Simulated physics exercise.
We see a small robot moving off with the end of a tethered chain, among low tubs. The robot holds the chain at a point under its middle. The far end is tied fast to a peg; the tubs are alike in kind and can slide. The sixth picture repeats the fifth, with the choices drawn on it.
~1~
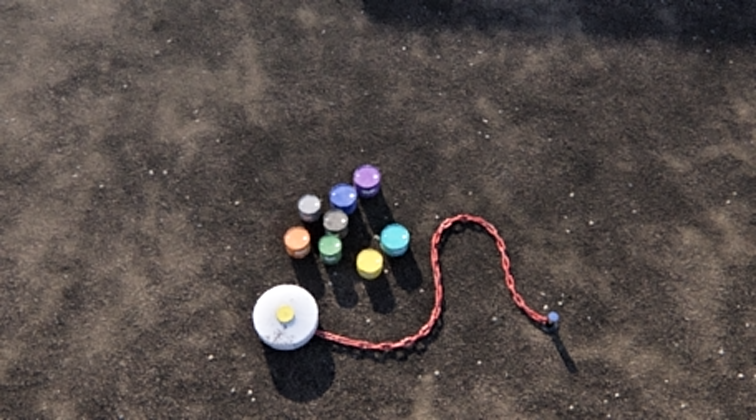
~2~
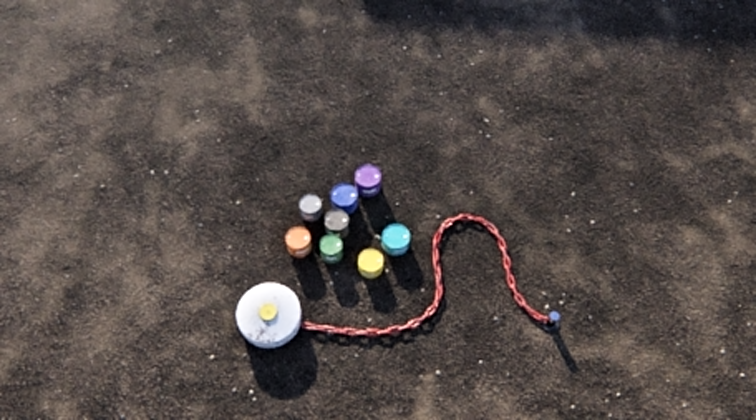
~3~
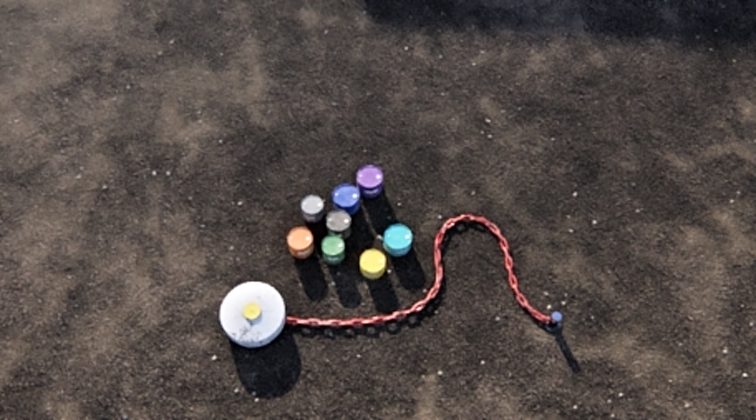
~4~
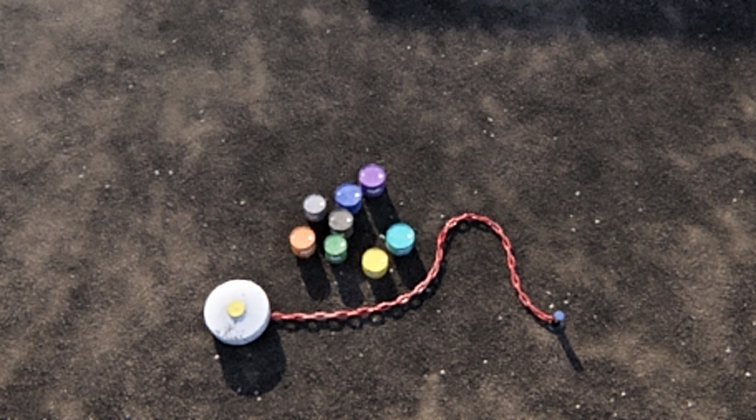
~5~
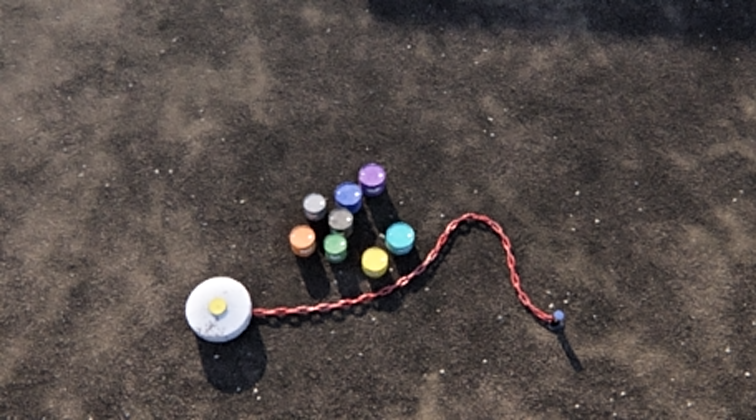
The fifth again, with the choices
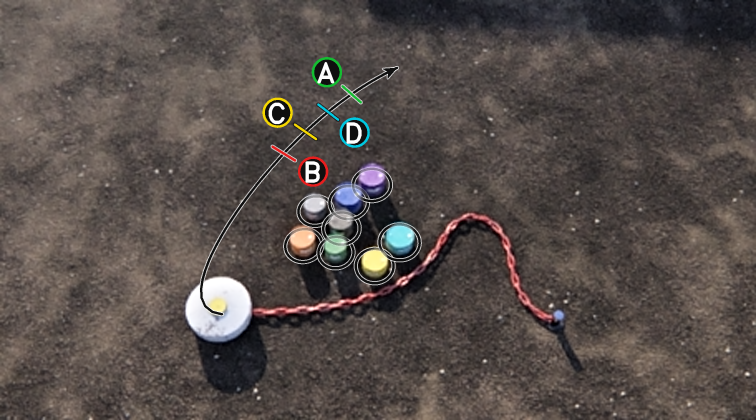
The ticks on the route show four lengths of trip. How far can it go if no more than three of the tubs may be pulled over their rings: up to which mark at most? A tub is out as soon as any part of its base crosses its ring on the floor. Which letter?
No farther than D.
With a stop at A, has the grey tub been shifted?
Yes.
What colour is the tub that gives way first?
The orange one.
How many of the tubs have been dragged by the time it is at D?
One.
On the marked copy, A at (352, 94); B at (284, 154); C at (306, 132); D at (328, 112); the route from (222, 314) via (273, 166) to (397, 68).
Taking D. A third of the way, robot (220, 230).
Two thirds of the way, robot (276, 156).
When it is over, robot (328, 106); orange tub (314, 234); one over the rings.
As for the rest, A has five over the rings; B is within the limit but short; C is within the limit but short.
